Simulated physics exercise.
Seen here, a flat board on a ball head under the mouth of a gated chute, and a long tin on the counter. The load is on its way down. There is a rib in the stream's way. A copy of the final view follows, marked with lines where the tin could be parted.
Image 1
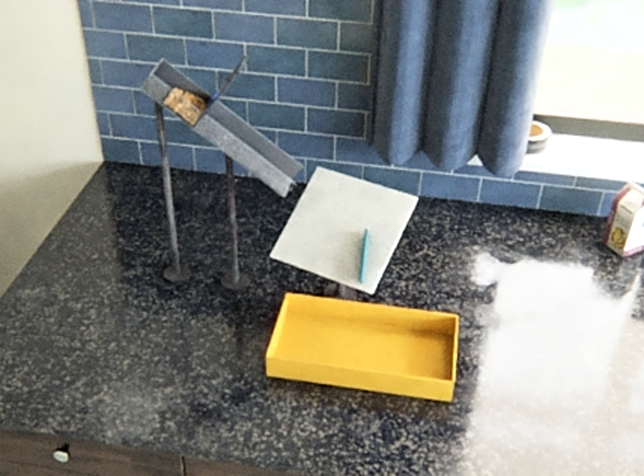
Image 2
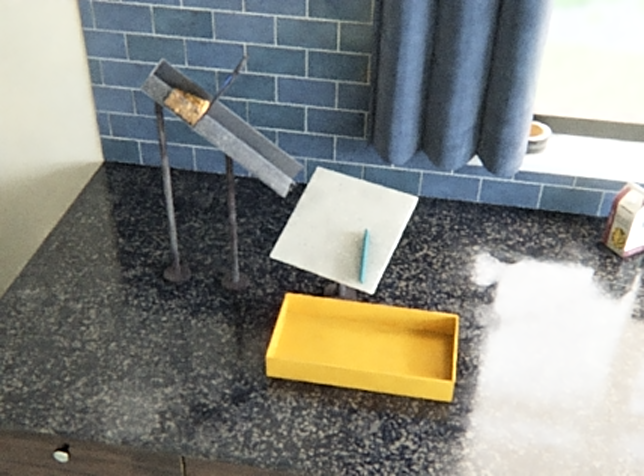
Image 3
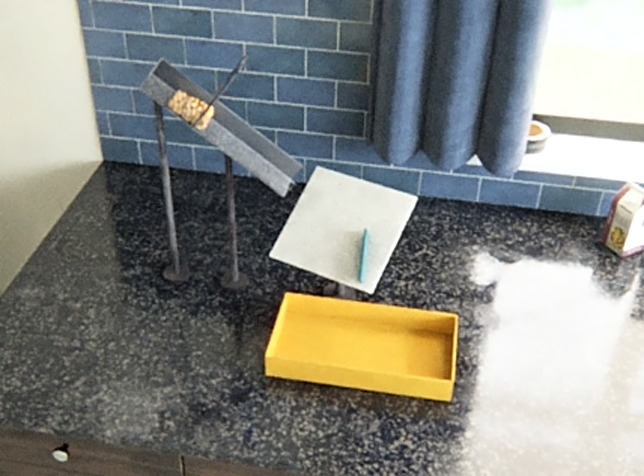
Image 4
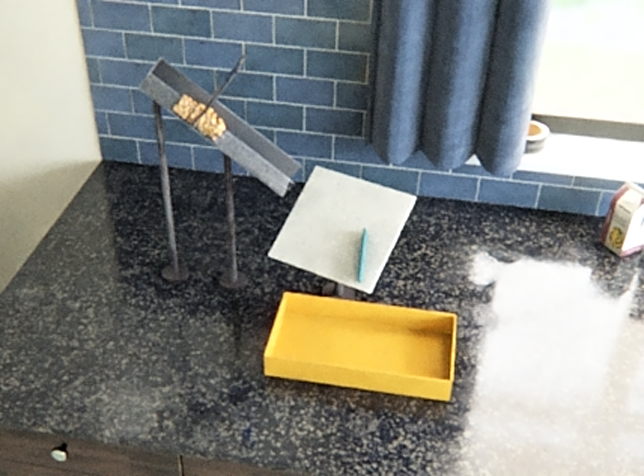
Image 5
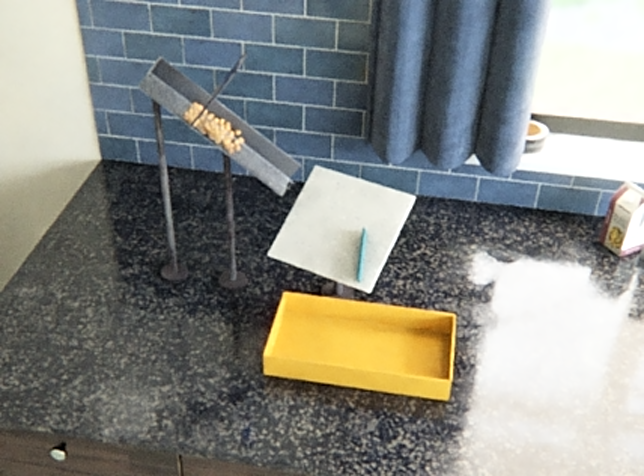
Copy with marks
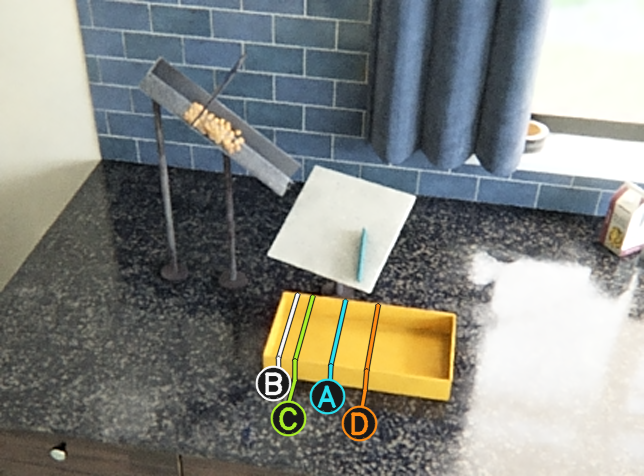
On a dark speckled counter by a blue tiled wall, round wooden beads slide down a sloping gray chute toward the right, spreading out as they go, while the tilted white board and empty yellow tin below stay still.
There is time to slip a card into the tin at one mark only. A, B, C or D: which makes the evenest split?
Line A.
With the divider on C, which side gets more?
The right side.
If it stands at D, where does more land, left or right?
More lands on the left.
On the marked copy, line A crosses the front rim at (331, 364); line B crosses the front rim at (278, 357); line C crosses the front rim at (295, 359); line D crosses the front rim at (366, 369).
If A is chosen, of what is caught, about half on the left of the divider, about half on the right.
If B is chosen, of what is caught, a stray few on the left of the divider, nearly all on the right.
If C is chosen, of what is caught, a small part on the left of the divider, nearly all on the right.
If D is chosen, of what is caught, nearly all on the left of the divider, a small part on the right.
